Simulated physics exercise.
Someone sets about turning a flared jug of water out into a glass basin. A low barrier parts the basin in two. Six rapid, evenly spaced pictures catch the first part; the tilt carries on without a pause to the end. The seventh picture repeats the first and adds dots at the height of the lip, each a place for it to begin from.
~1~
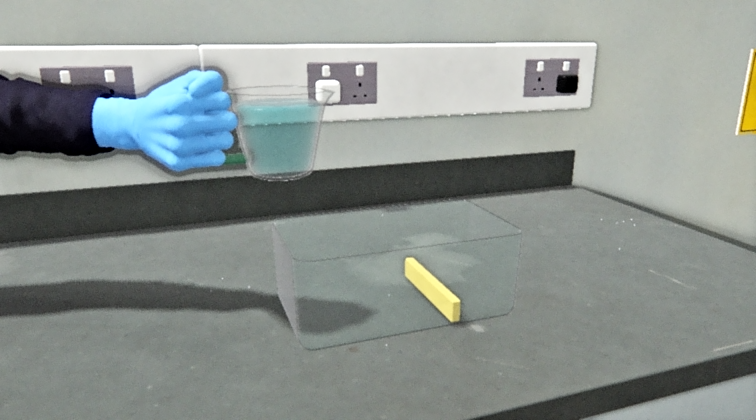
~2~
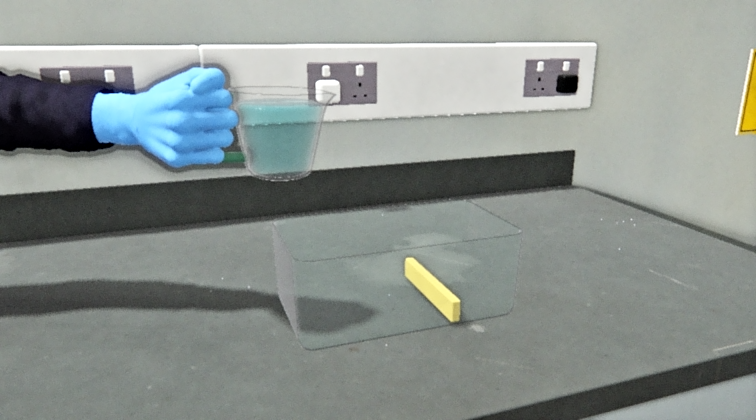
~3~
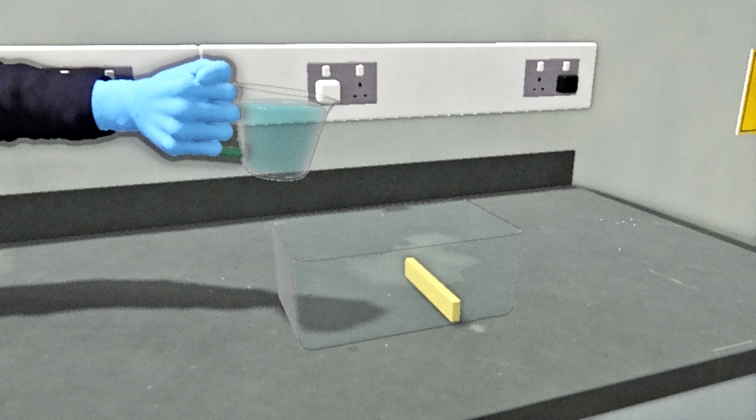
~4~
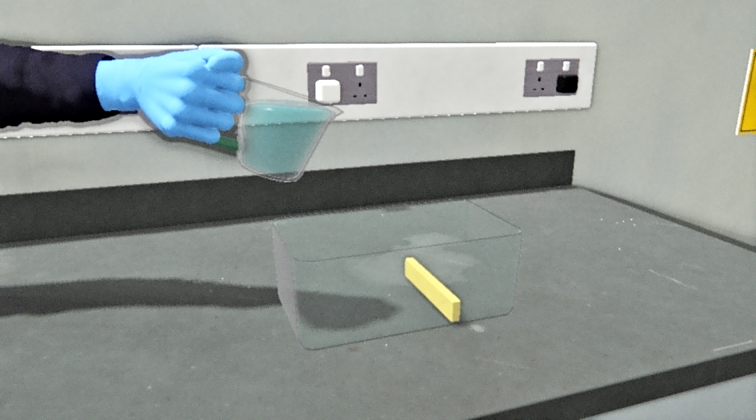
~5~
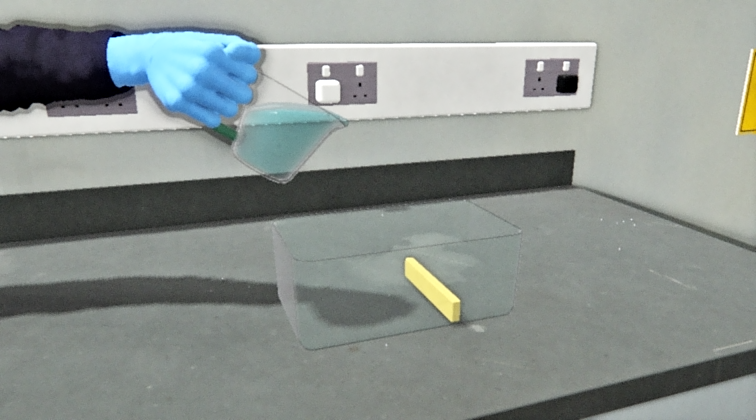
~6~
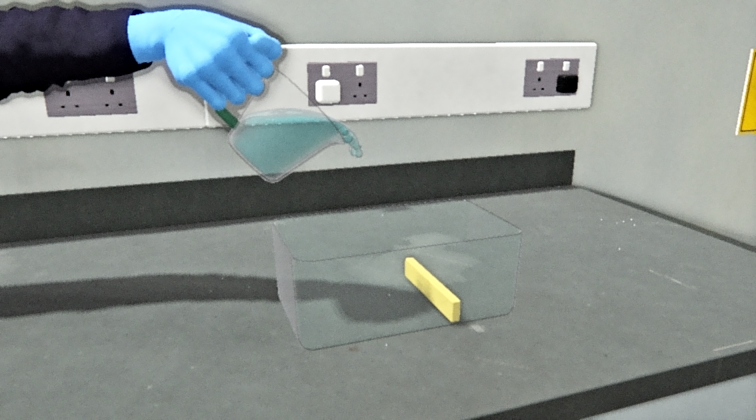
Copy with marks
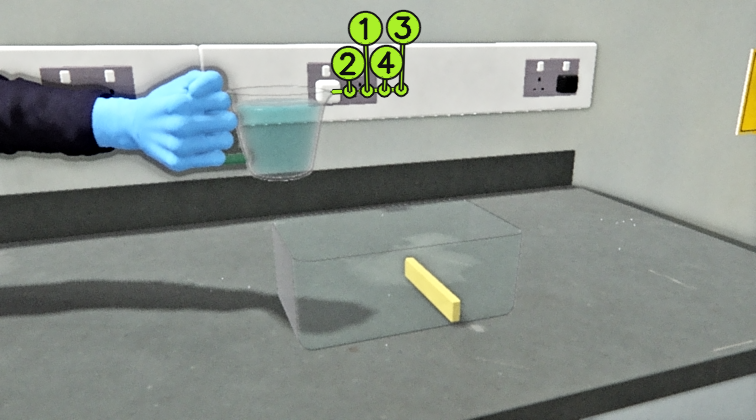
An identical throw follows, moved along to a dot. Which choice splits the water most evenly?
I would pick place 3.
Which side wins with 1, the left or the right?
The left side.
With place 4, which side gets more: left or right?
More ends on the left.
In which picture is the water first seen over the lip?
Picture 5.
In lime, 1 at (367, 90); 2 at (349, 91); 3 at (401, 89); 4 at (384, 90).
If 1 is chosen, about 82 % ends left of the wall and 13 % right of it; 5 % is lost outside.
If 2 is chosen, about 85 % ends left of the wall and 12 % right of it; 3 % is lost outside.
If 3 is chosen, about 49 % ends left of the wall and 48 % right of it.
If 4 is chosen, about 70 % ends left of the wall and 27 % right of it.
